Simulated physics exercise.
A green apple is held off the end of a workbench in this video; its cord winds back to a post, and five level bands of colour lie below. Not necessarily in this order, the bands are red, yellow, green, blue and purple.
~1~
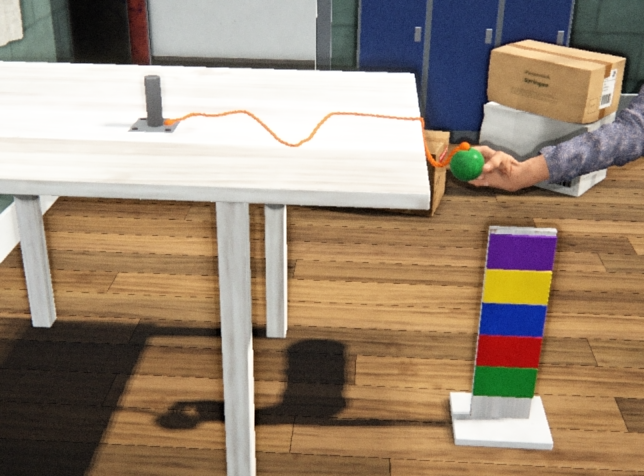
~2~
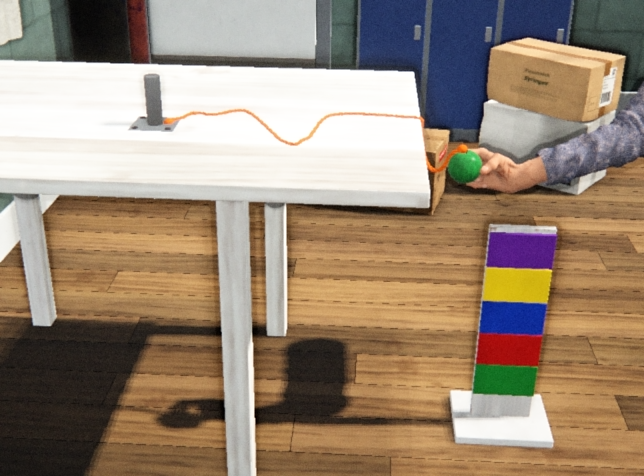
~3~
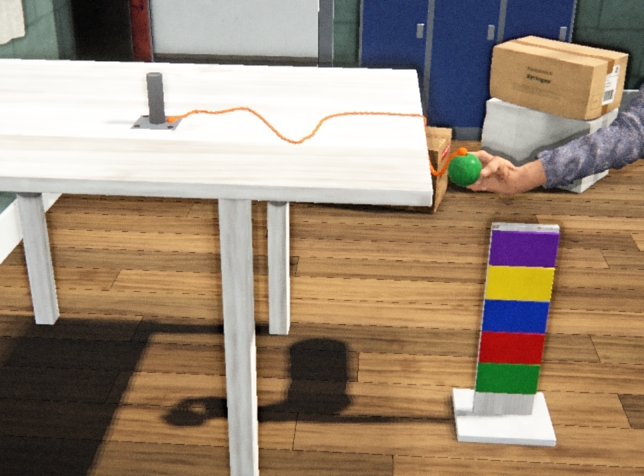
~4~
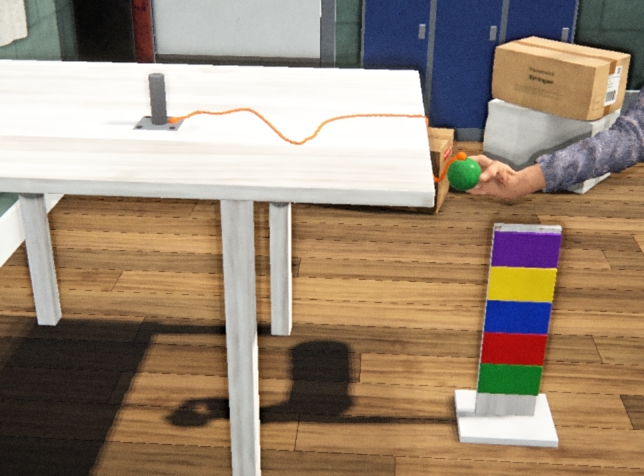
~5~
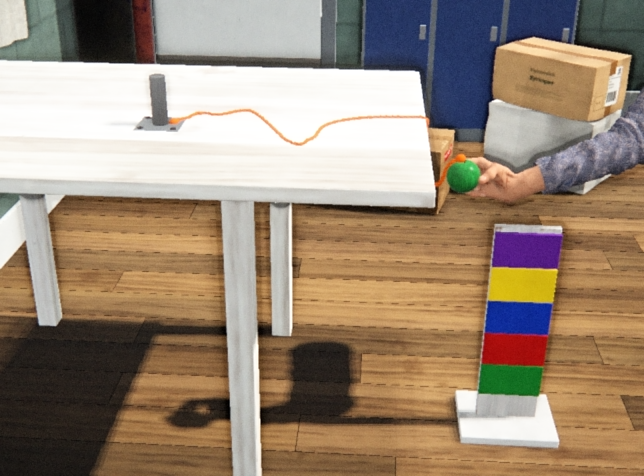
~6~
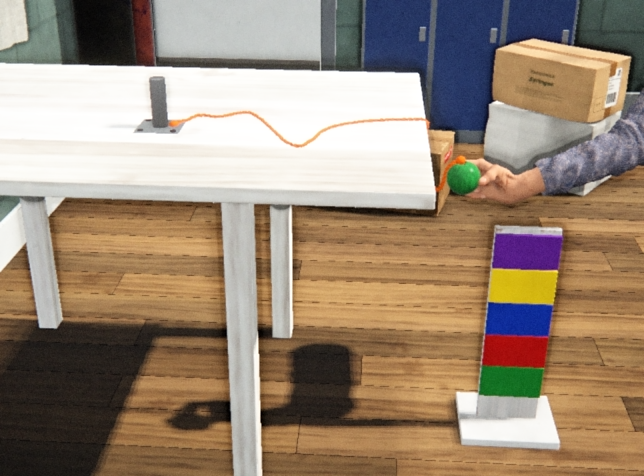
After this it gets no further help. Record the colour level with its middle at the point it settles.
Colour at middle: Green.
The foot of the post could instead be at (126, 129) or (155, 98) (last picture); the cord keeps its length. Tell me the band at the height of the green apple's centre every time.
Answer, in order: Red, red.
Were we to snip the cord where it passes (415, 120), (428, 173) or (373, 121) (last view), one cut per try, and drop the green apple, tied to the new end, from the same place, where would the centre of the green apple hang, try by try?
One spot per try: (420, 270), (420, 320), and (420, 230).
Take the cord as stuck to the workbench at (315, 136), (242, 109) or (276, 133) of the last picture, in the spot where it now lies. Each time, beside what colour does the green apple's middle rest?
First try yellow, second try red, third try blue.
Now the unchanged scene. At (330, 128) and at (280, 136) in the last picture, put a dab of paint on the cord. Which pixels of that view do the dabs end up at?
The first settles around (424, 180), the second around (372, 131).
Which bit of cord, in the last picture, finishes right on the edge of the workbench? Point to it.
Look near (311, 141).
Soon after, apple near (387, 366); level with red.
After that, apple near (421, 390); level with green.
In the end, apple near (406, 386); level with green. Its middle rests at the green band.
